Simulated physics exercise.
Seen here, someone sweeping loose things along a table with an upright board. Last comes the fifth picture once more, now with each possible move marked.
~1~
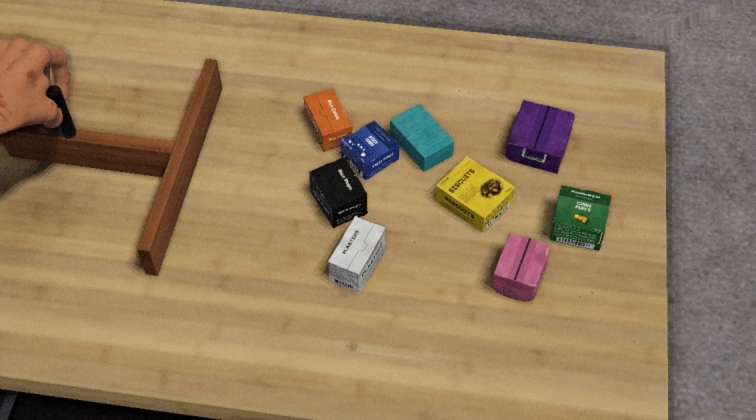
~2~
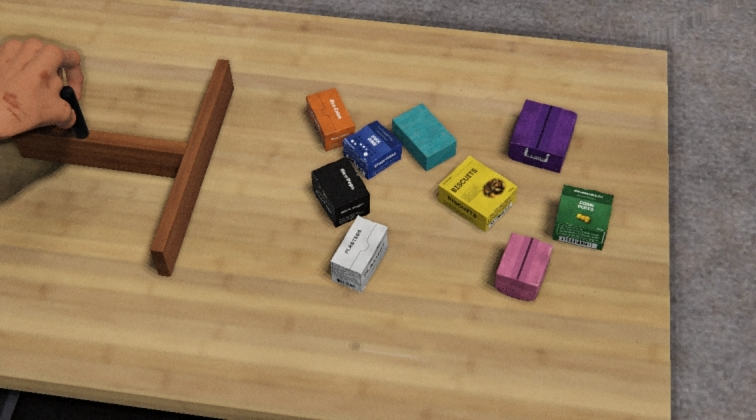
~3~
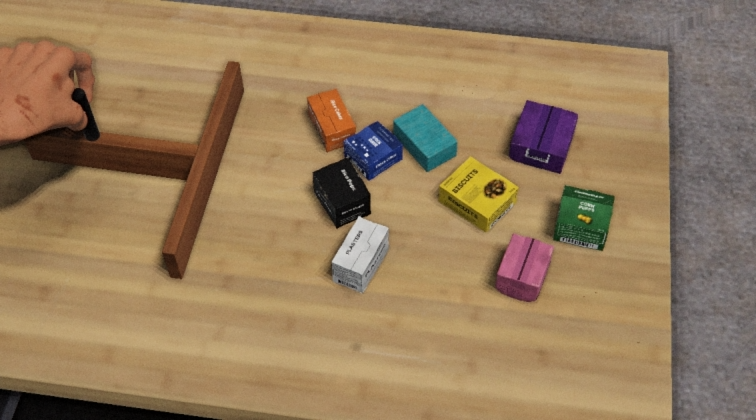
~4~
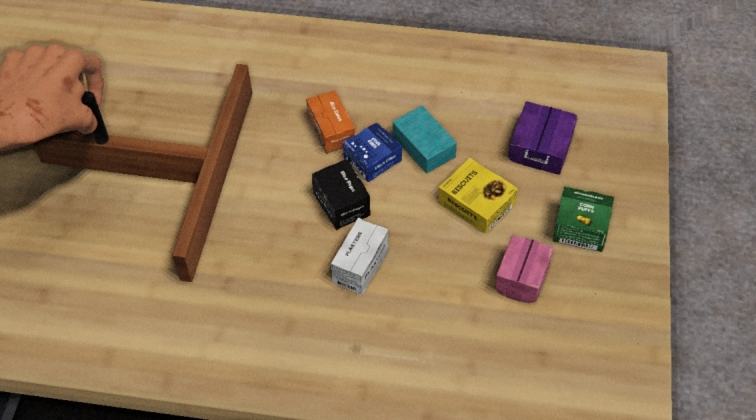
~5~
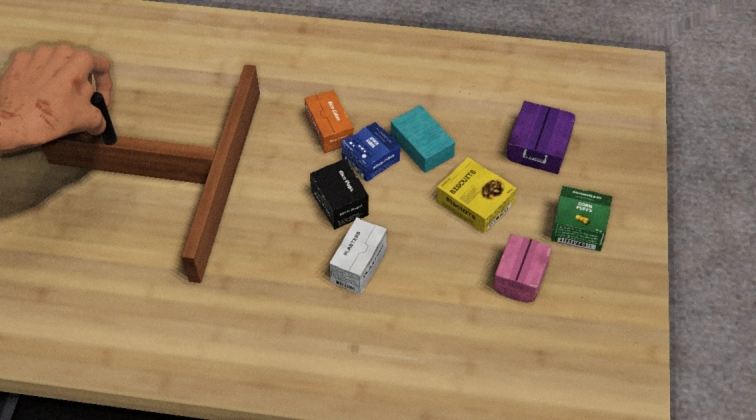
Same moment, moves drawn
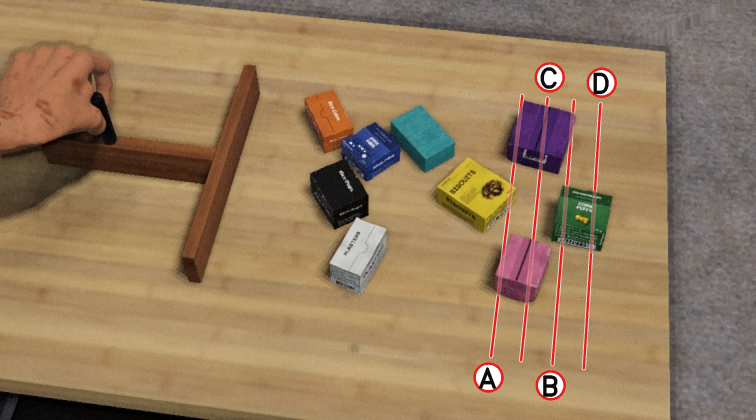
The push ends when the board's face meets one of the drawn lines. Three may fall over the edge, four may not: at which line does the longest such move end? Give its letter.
It can go as far as D.
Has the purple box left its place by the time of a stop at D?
Yes.
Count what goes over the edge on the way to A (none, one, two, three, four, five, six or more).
In all, none.
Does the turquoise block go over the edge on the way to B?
No.
On the marked copy, A at (508, 215); B at (564, 221); C at (536, 218); D at (593, 224).
With D. Early on, board (352, 169); orange packet (392, 118); white box (364, 257).
Further on, board (487, 184); green packet (616, 223); purple box (600, 138).
At the end, board (594, 196); green packet over the edge; purple box over the edge; two fallen.
As for the rest, A is within the limit but short; B is within the limit but short; C is within the limit but short.
